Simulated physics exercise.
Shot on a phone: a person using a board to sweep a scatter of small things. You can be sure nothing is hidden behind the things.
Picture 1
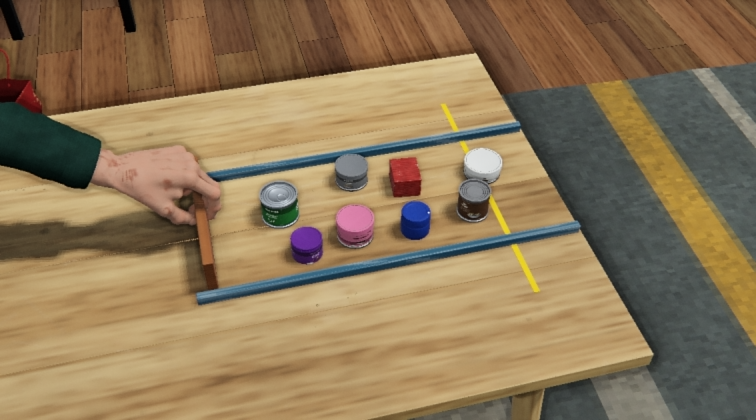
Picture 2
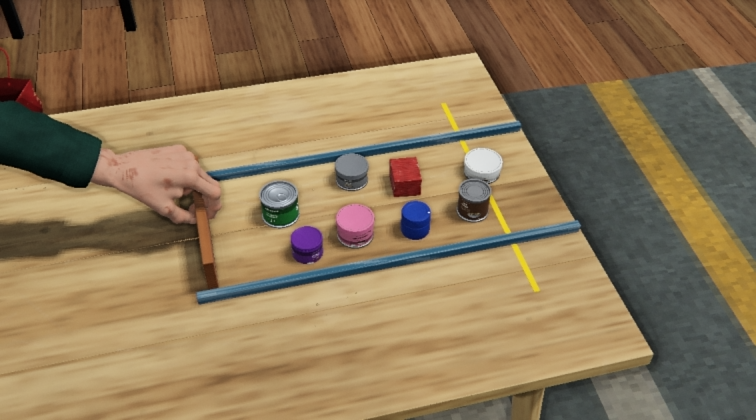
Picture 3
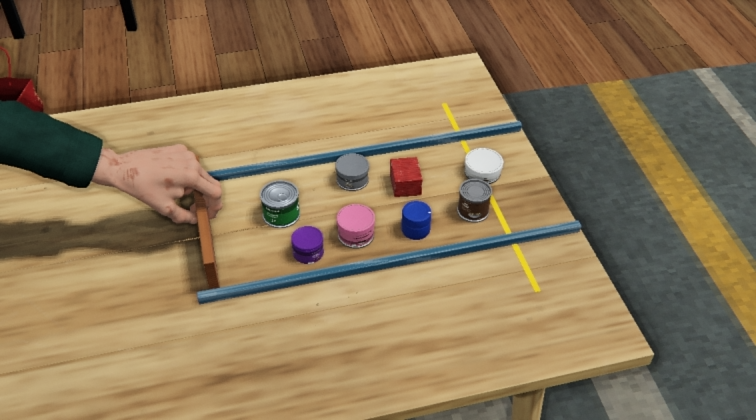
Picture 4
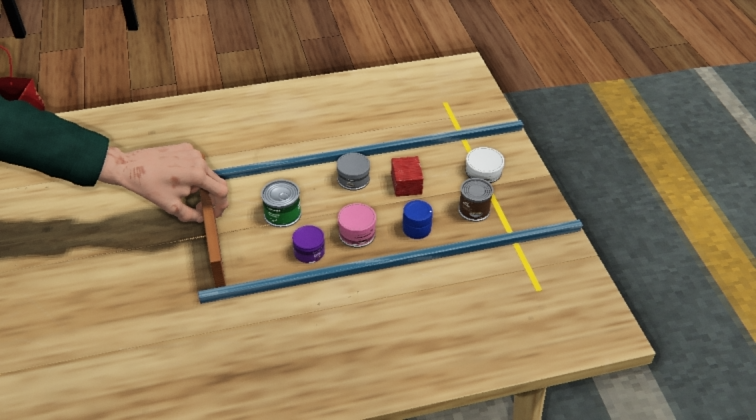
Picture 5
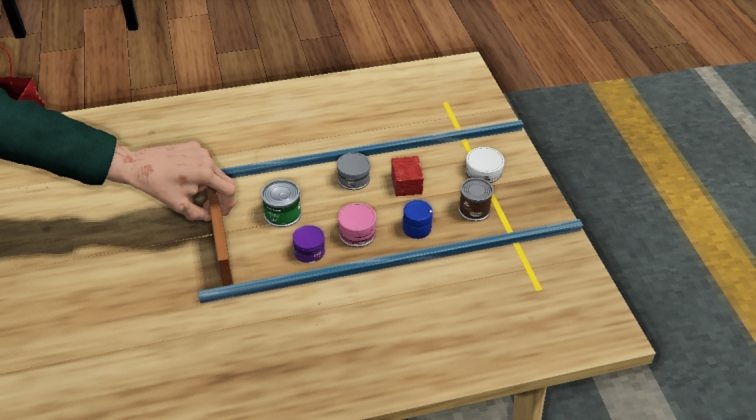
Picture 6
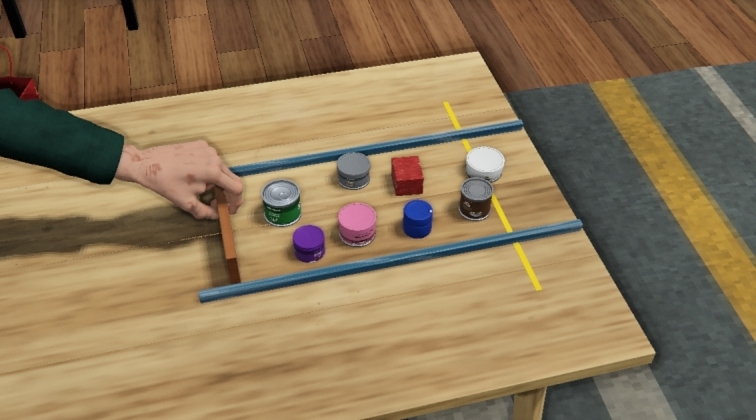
On a wooden table between blue rails, a hand slides a small board slightly right towards unmoving colourful tubs and tins.
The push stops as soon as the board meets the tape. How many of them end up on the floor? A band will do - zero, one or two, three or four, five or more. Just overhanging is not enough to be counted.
After that push only one or two come off the table.
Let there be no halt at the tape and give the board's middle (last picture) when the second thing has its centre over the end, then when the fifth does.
At (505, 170) for the second, at (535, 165) for the fifth.
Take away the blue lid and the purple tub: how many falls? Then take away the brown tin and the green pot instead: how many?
Counts - first: 1; second: 1.
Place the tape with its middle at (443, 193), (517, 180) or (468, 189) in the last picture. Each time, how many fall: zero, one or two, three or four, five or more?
So in that order I'd say none at all; either three or four; zero.
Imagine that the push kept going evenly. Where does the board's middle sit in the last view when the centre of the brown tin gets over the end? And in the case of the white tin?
Near (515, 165), then near (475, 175).
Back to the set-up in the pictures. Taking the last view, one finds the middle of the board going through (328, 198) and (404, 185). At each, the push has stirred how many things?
First position 3; second position 7.
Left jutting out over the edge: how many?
The count would be 0.
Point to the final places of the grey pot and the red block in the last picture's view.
The grey pot comes to rest at (485, 142), and the red block comes to rest at (519, 146).
A little later, none off yet; white tin at rest near (485, 165); brown tin at rest near (476, 199); red block at rest near (407, 176).
Next, none off yet; white tin at rest near (485, 165); brown tin at rest near (476, 199); red block shifted a little near (423, 171).
Later still, none off yet; white tin shifted about its own width near (519, 157); brown tin shifted about its own width near (525, 197); red block shifted well along near (487, 156).
When it is over, the number that fall off is one or two; down, white tin.
